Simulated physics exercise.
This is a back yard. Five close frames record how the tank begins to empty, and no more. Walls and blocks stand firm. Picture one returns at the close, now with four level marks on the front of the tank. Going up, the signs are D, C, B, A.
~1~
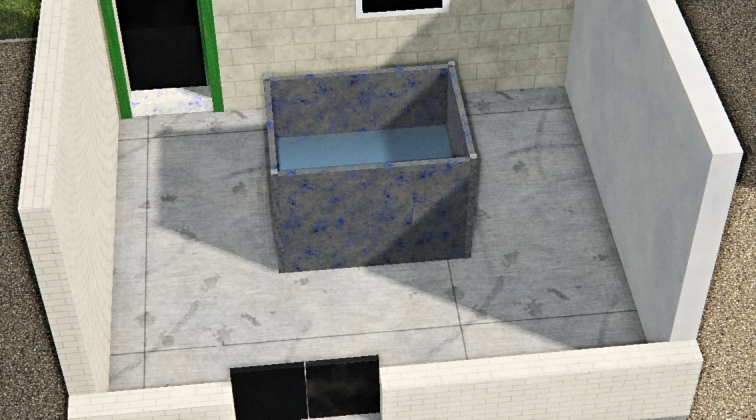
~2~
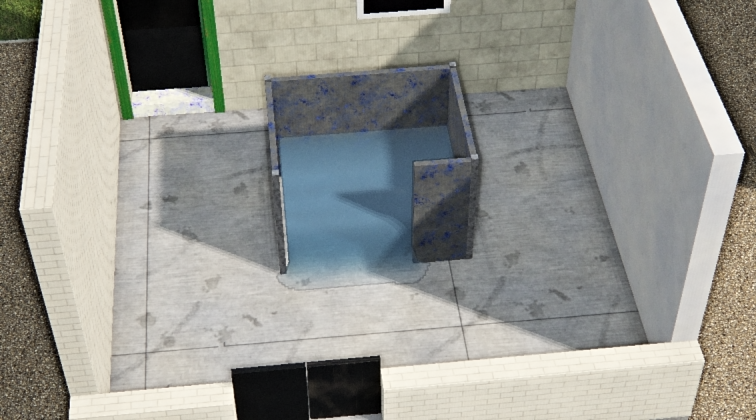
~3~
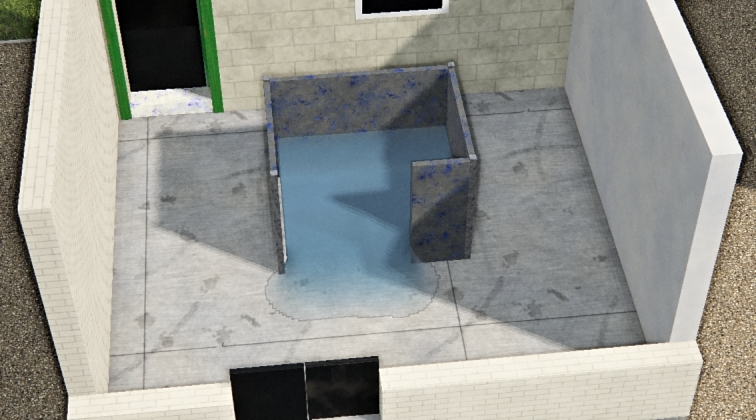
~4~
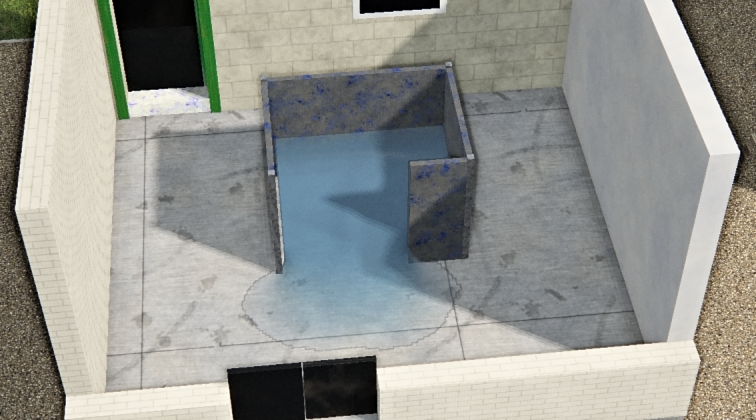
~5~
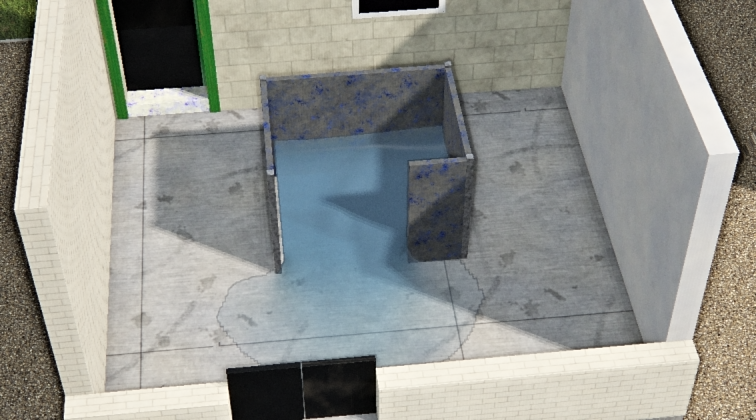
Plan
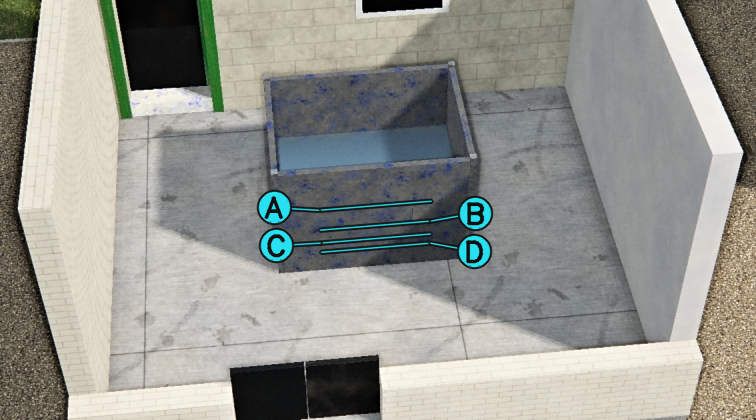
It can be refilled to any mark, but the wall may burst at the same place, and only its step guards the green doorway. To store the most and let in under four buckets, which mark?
It is A.
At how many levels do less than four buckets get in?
All four.
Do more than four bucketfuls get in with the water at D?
No, not at all.
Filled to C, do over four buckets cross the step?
No, that is safe.
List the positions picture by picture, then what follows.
Water in the tank at rest, its middle at (367, 173); foot of the green doorway at (173, 114); shut gate at (305, 371).
Water covers 2 % of the ground and shows as far out as (419, 268).
Water covers 5 % of the ground and shows as far out as (423, 296).
Water covers 9 % of the ground and shows as far out as (420, 330).
Water covers 15 % of the ground and shows as far out as (438, 327).
On the marked copy, A at (375, 205); B at (375, 225); C at (375, 238); D at (375, 247); from the bottom up D, C, B, A.
If A is chosen, a bucket or two gets in.
If B is chosen, nothing gets over.
If C is chosen, nothing gets over.
If D is chosen, nothing gets over.
